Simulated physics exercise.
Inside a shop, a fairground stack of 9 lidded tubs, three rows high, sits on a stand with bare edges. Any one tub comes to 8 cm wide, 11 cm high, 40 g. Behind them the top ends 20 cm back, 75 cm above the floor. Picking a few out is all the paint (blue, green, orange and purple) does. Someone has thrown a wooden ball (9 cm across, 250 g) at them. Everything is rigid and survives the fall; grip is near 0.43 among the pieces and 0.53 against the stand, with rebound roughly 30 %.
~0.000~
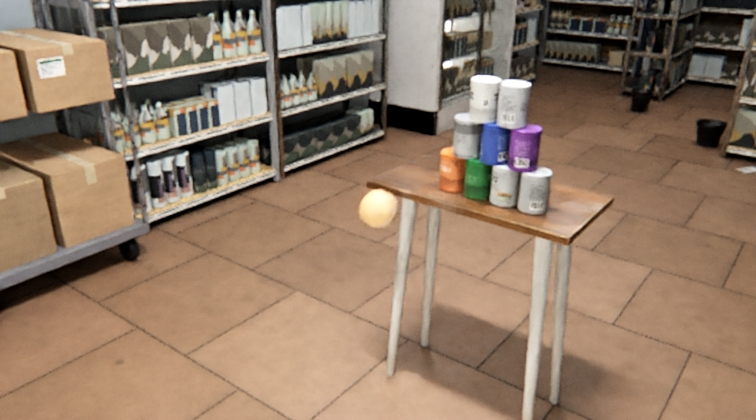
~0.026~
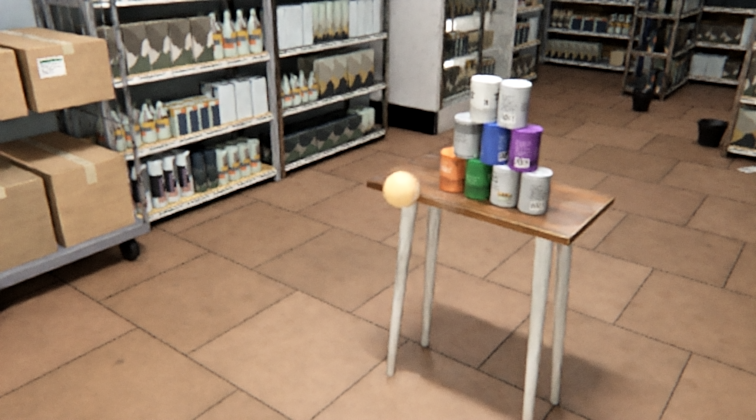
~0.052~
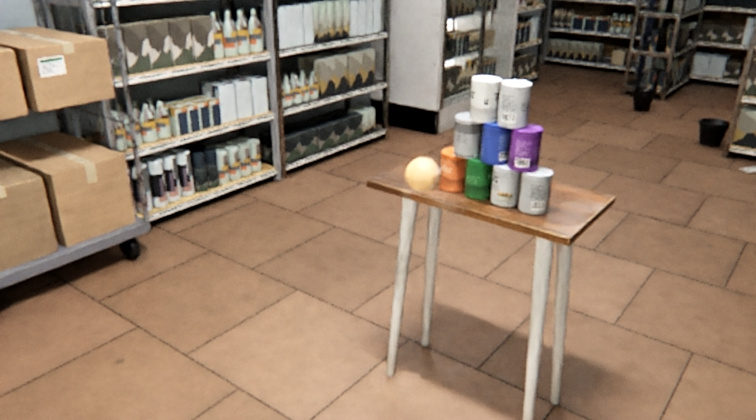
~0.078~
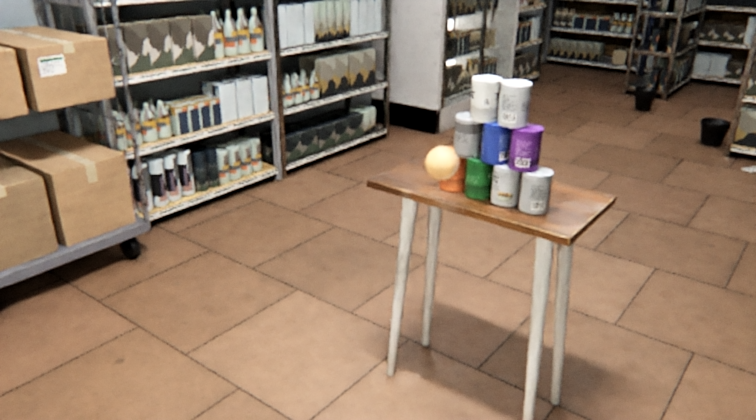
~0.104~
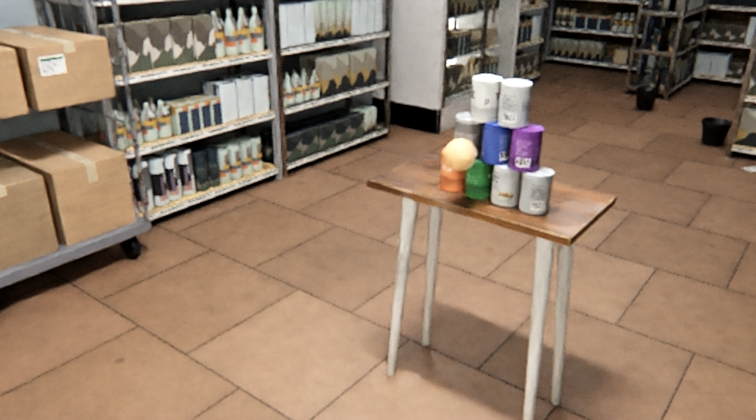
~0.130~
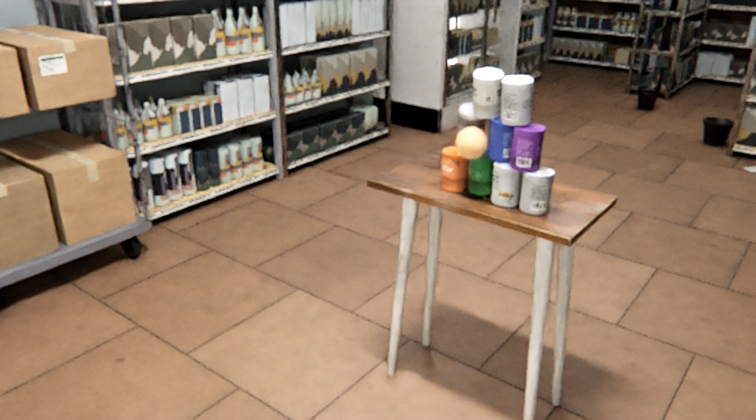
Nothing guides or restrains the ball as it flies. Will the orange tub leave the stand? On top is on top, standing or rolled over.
It is going to survive up top.
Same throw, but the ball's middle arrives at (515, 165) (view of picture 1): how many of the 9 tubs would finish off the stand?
It would then be 3.
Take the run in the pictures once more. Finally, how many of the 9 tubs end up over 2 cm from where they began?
6 have shifted.
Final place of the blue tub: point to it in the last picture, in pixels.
Its middle finishes near pixel (691, 327) of the last picture.
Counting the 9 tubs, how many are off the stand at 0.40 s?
Tally at that time: 1.
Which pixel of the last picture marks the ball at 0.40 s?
At about (503, 100).
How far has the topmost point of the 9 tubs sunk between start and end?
Something like 22 cm, give or take.
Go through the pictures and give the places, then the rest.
In the first picture (we follow the side turned to the camera; the camera moves round a little), ball (379, 209) 40 cm from contact, 3.6 m/s; orange tub (444, 173); purple tub (527, 152); green tub (477, 181); no piece has moved.
In the second picture, ball (402, 190) 31 cm from contact, 3.6 m/s; orange tub (444, 172).
In the third picture, ball (423, 175) 22 cm from contact, 3.5 m/s; orange tub (444, 172).
In the fourth picture, ball (442, 163) 13 cm from contact, 3.5 m/s.
In the fifth picture, ball (461, 155) 38 mm from contact, 3.5 m/s; orange tub (445, 172).
In the sixth picture, ball (472, 143) after contact, 2.1 m/s; orange tub (445, 172); blue tub (495, 141) tipped 4°; green tub (482, 177) displaced 22 mm; 5 stirred so far.
Around 0.40 s, ball still moving; 1 of the 9 tubs off the stand; orange tub unmoved; green tub tipped 49°, 8 cm lower.
Around 0.82 s, ball still moving; 4 of the 9 tubs off the stand; orange tub unmoved; blue tub upside down.
Finally (1.2 s), ball rolling away; 5 of the 9 tubs off the stand; orange tub unmoved; purple tub on its side; green tub on its side. Seen by the last camera, middles, orange tub near (455, 170), purple tub near (525, 178).
